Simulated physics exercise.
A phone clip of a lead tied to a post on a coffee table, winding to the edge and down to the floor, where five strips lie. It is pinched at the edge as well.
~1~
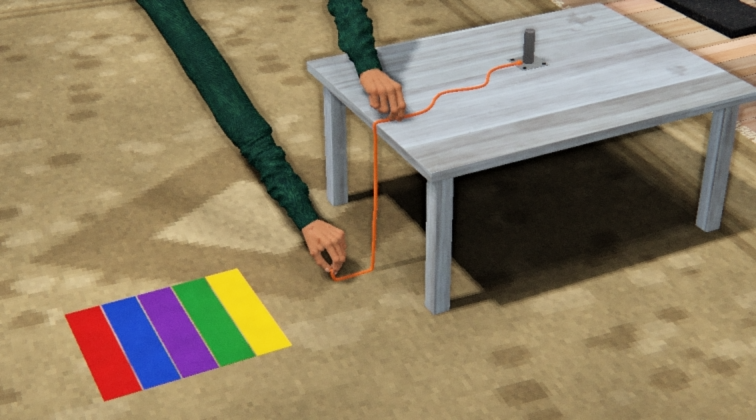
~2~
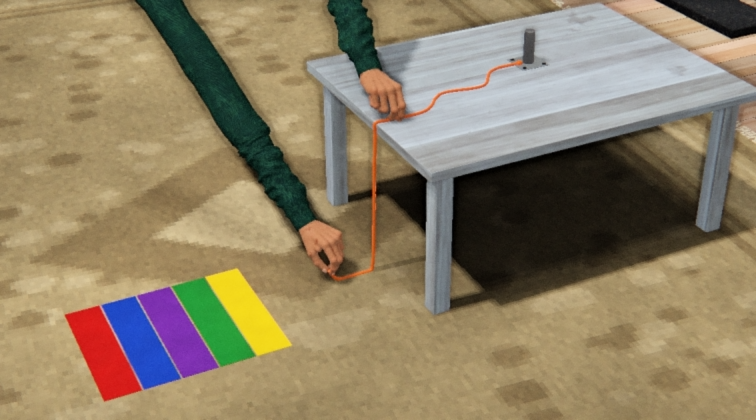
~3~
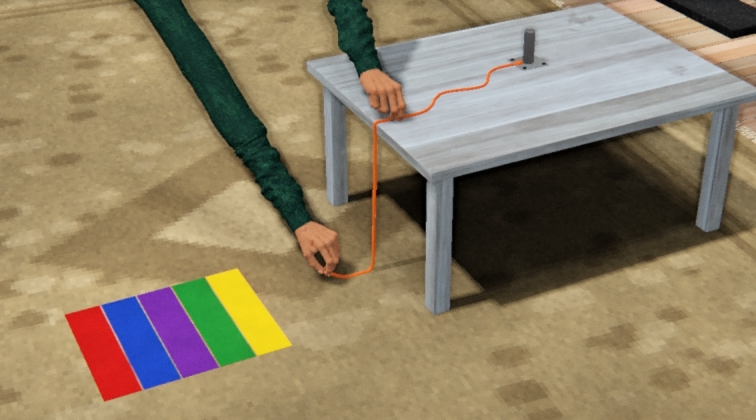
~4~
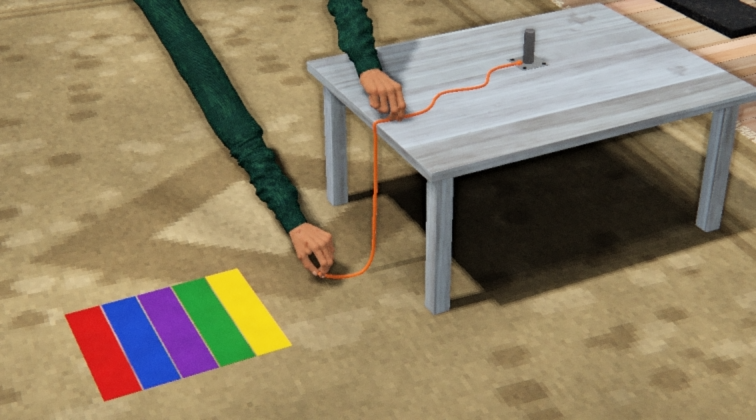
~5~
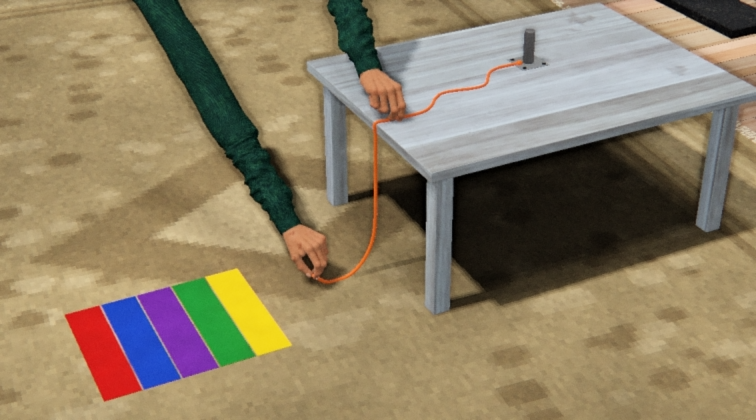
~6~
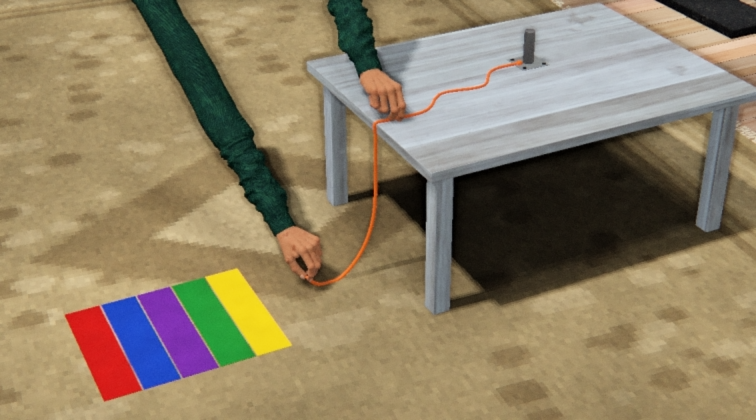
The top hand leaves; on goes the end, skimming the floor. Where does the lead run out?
The green one.
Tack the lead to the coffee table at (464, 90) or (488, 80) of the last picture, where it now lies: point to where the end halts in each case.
In that order: (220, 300) and (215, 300).
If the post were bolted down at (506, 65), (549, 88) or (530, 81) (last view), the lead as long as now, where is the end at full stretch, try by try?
Near (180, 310), (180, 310) and (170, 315).
Soon after, end near (271, 287); short of the strips.
After that, end near (232, 298); over yellow.
At the stop, end near (209, 304); over green. It halts on the green strip.
